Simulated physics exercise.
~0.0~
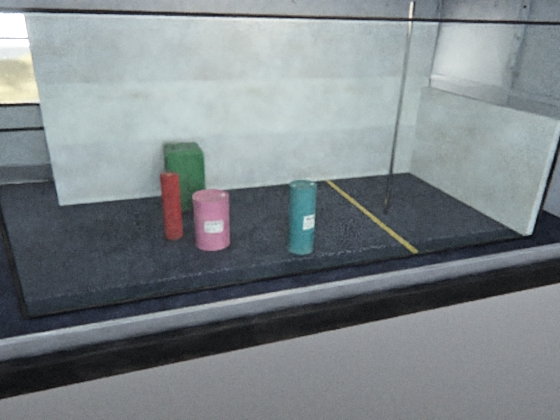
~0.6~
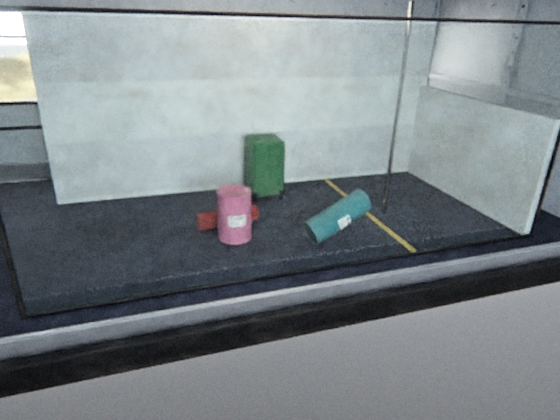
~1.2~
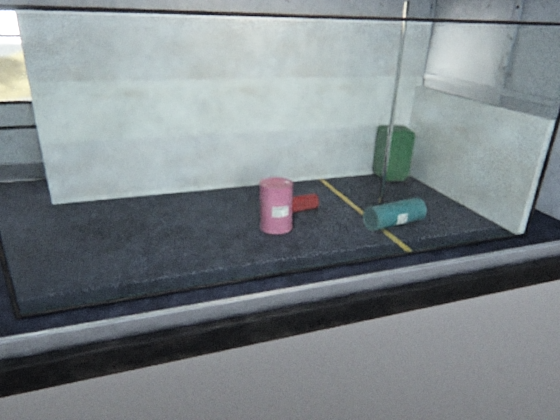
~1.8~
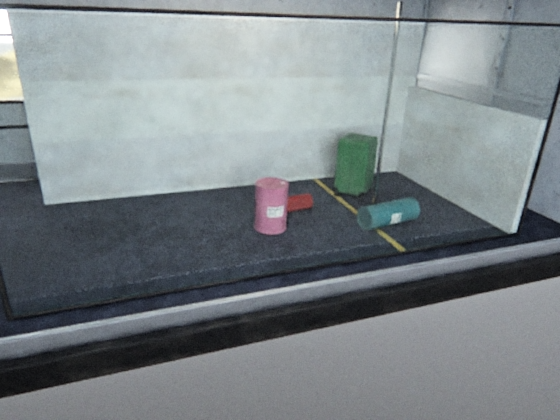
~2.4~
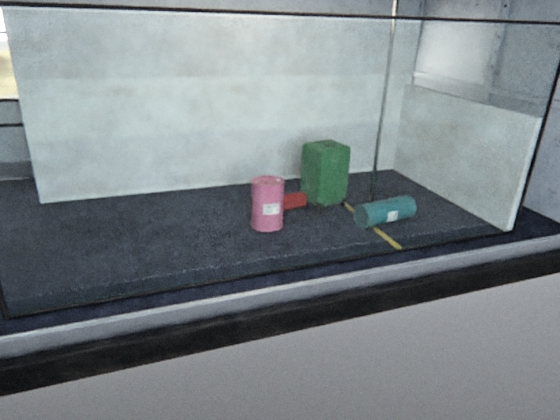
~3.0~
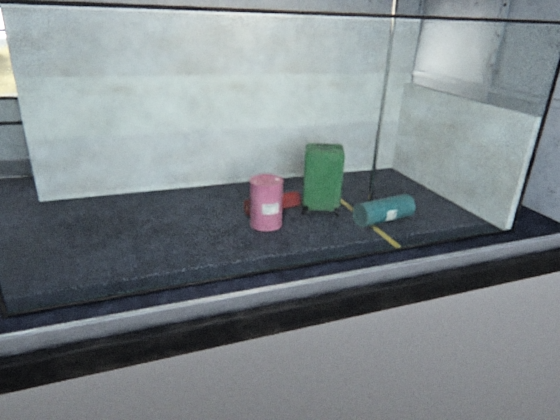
We see four objects on a dark floor slide right as the red roll and teal drum topple; the green wheeled case rolls far right, then back left. The teal drum ends lying past the yellow line, while the upright pink drum and fallen red roll stop short of it.
